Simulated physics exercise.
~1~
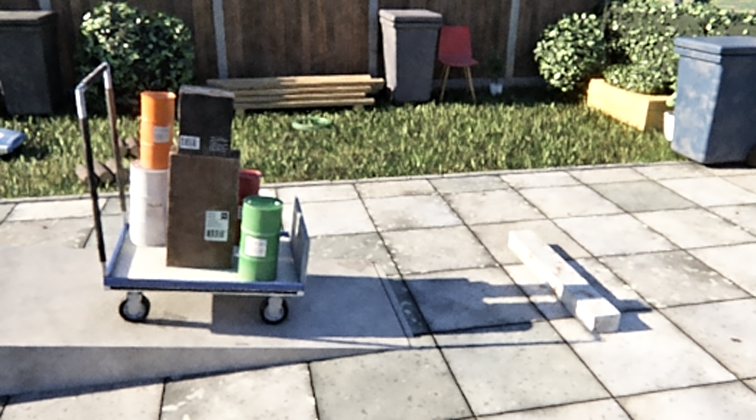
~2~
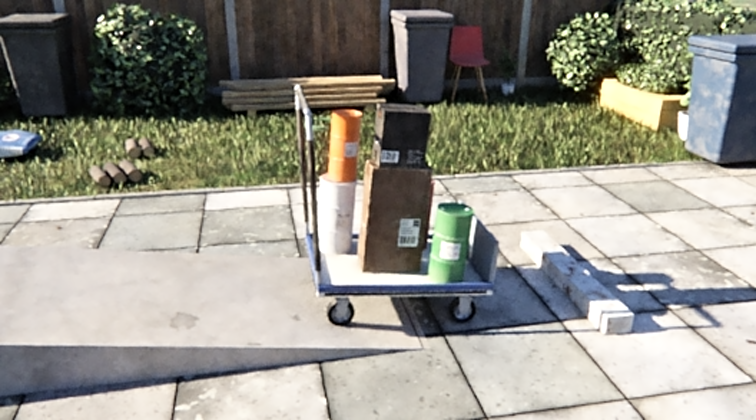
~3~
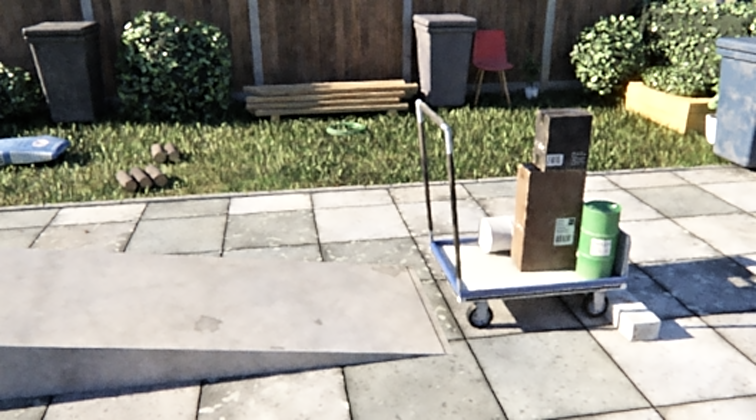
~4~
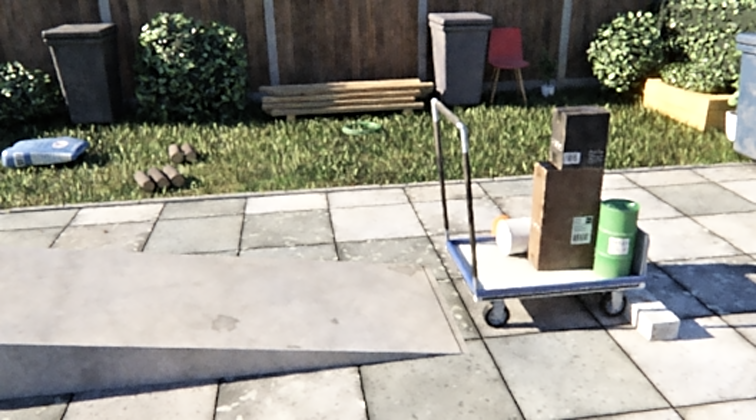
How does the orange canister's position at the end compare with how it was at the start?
At the start it was perched on top of the white canister, leaning slightly with the trolley on the ramp. By the end it was lying on its side, low down and mostly hidden behind the fallen white canister.
A loaded trolley rolled right down a ramp and across the paving to a pale kerb, where it stopped. The white canister tipped onto its side on the deck and the orange one toppled down behind it, while the boxes and green canister stayed upright.
